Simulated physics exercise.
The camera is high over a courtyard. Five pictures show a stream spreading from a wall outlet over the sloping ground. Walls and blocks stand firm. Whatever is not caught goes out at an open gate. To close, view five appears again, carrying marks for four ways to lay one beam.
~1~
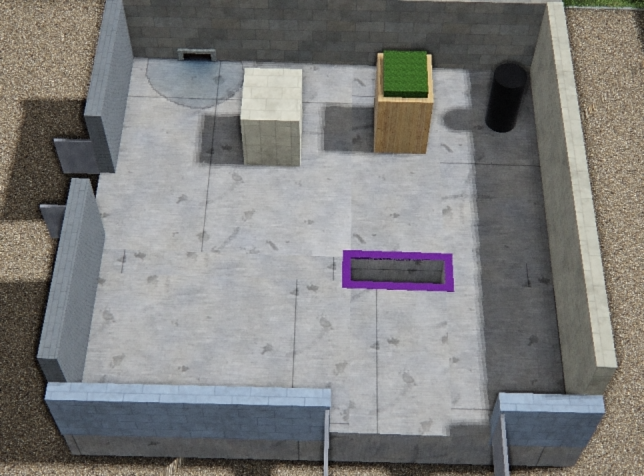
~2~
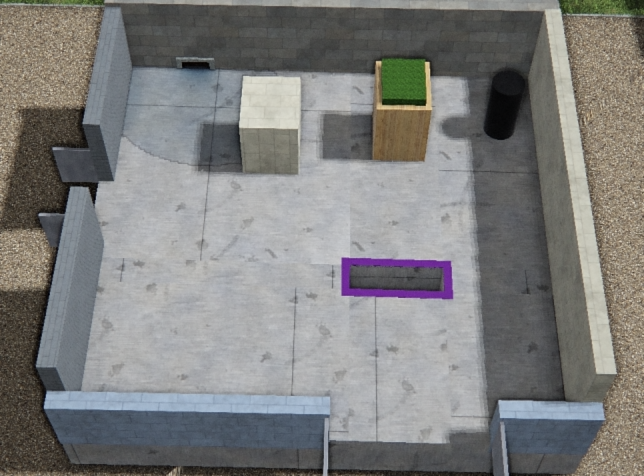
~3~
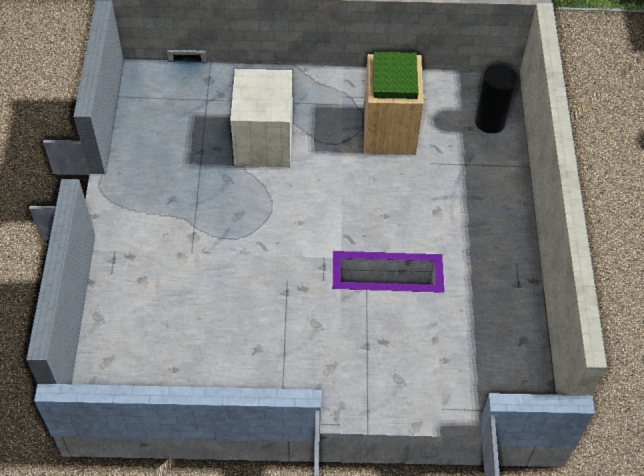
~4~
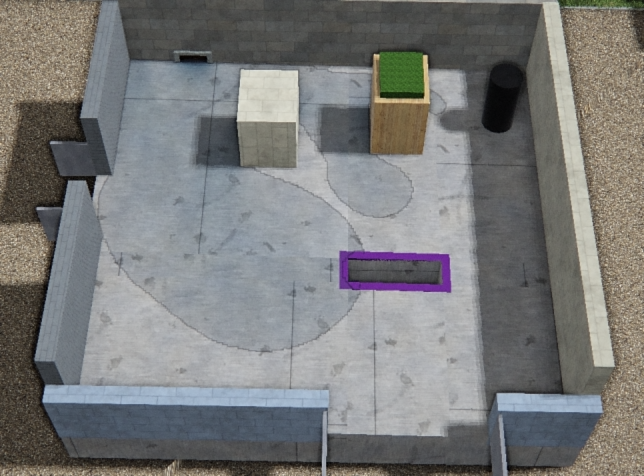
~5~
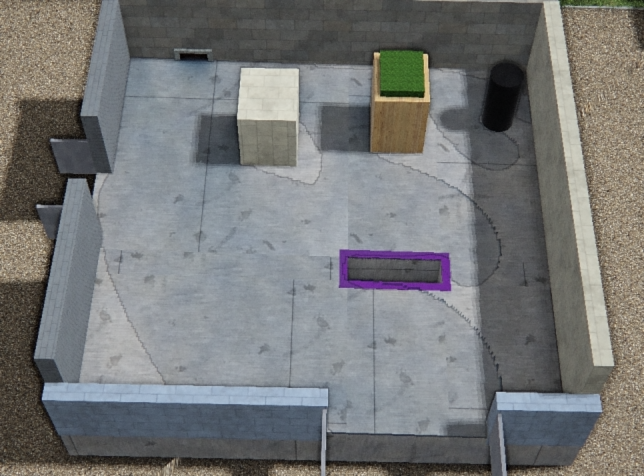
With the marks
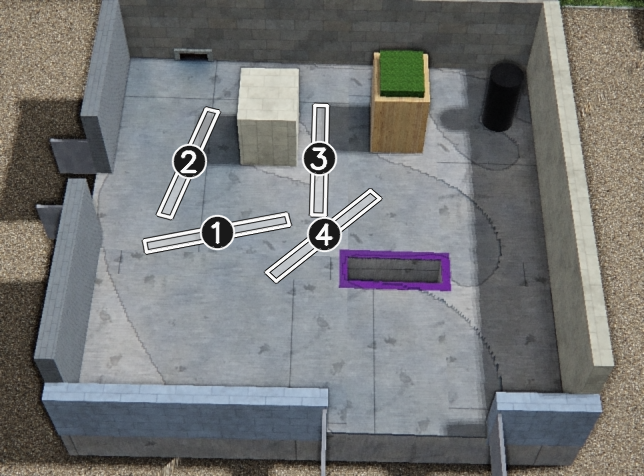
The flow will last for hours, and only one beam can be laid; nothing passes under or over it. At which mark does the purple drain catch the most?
Go for 1.
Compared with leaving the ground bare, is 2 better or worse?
Worse.
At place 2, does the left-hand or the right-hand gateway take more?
The right gate.
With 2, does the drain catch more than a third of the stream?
No, it does not.
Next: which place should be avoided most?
That would be 4.
On the marked copy, 1 from (145, 246) to (287, 219); 2 from (164, 216) to (212, 110); 3 from (318, 215) to (321, 105); 4 from (271, 276) to (375, 194).
If 1 is chosen, about 24 % of the stream runs into the purple drain, about 76 % out by the gates.
If 2 is chosen, about 16 % of the stream runs into the purple drain, about 82 % out by the gates.
If 3 is chosen, about 17 % of the stream runs into the purple drain, about 81 % out by the gates.
If 4 is chosen, about 11 % of the stream runs into the purple drain, about 88 % out by the gates.
